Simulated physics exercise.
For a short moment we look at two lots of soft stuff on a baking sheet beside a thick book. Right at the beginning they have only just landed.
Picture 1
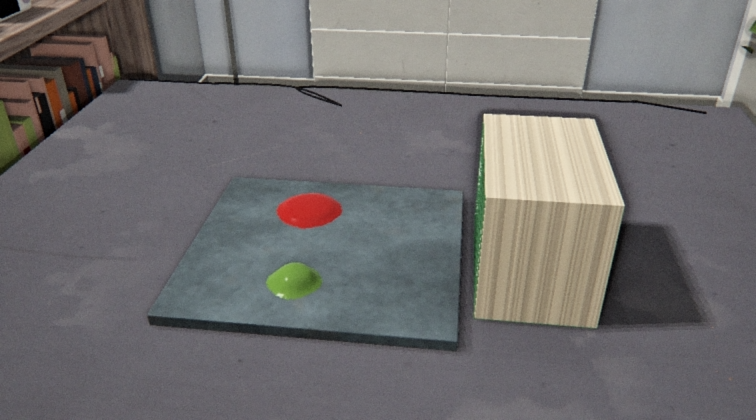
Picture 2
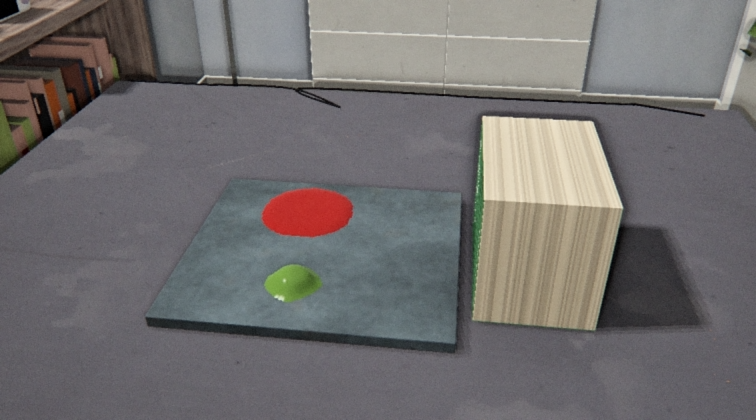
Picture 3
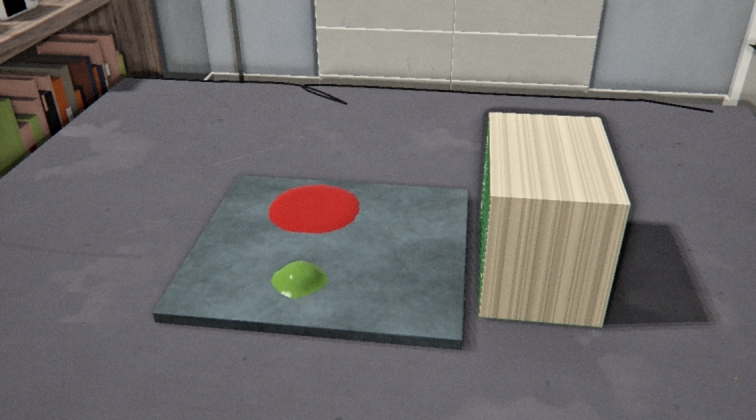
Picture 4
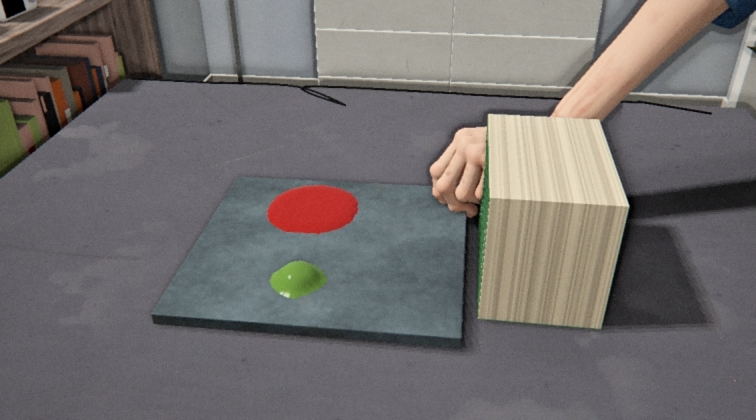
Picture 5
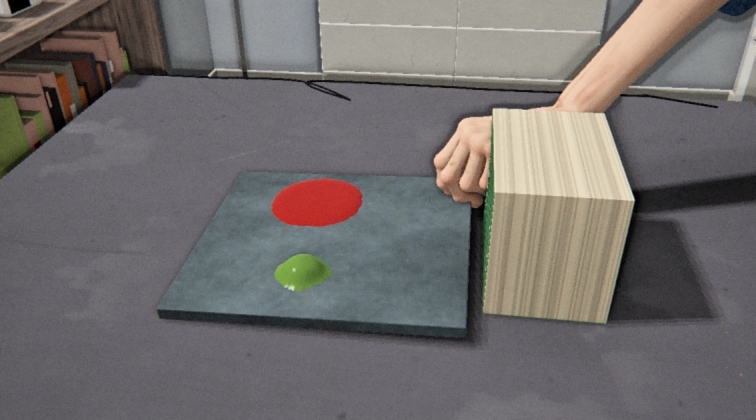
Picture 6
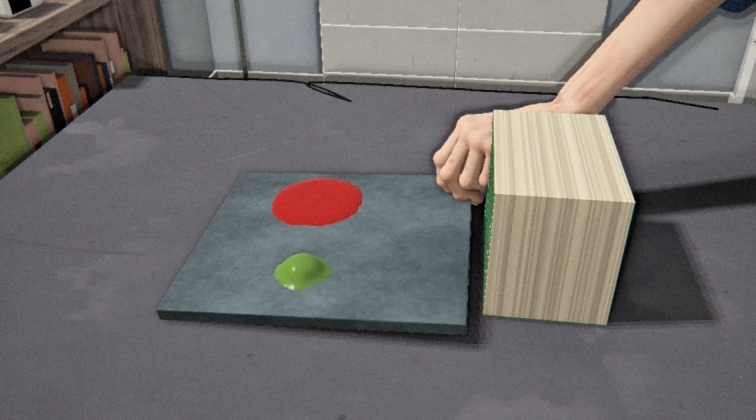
Red paste spreads from a low mound into a thin, flat round on a dark blue-gray baking sheet, while the green paste nearer the viewer stays mounded. Seen from slightly above, the sheet lies on a gray tabletop left of a thick, pale, striped block-like book, with shelved books behind at left. A hand reaches in from the upper right, grips the sheet's right end and raises it very slightly, as the view shifts faintly.
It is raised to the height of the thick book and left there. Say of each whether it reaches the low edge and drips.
The green paste? It stays put. The red paste slips off.
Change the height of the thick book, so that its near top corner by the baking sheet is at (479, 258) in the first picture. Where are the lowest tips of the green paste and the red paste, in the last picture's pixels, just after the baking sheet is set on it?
In the last picture, I'd say around (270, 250) for the first and around (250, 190) for the other.
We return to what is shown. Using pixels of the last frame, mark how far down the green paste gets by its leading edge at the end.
Stopping point: Roughly (251, 230).
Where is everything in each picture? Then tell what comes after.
The baking sheet lies flat; green paste (294, 274) a mound; red paste (309, 207) a low mound; thick book (545, 267), in the first picture.
They settle; green paste (292, 276) a mound; red paste (308, 210) spread thin, in the second picture.
At rest; green paste (299, 272) a mound; red paste (314, 207) spread thin, in the third picture.
A hand takes the end; green paste (297, 272) a mound; red paste (313, 207) spread thin, in the fourth picture.
The end is rising; green paste (302, 265) a mound; red paste (318, 200) spread thin, in the fifth picture.
The baking sheet slopes by about 3°; green paste (301, 264) a mound; red paste (317, 200) spread thin; thick book (554, 263), in the sixth picture.
Shortly, slope about 31°; the green paste has not moved; the red paste is dripping off the low end.
Then, the green paste has not moved; the red paste is dripping off the low end.
At the finish, slope about 31°; the green paste has not moved; the red paste is dripping off the low end.
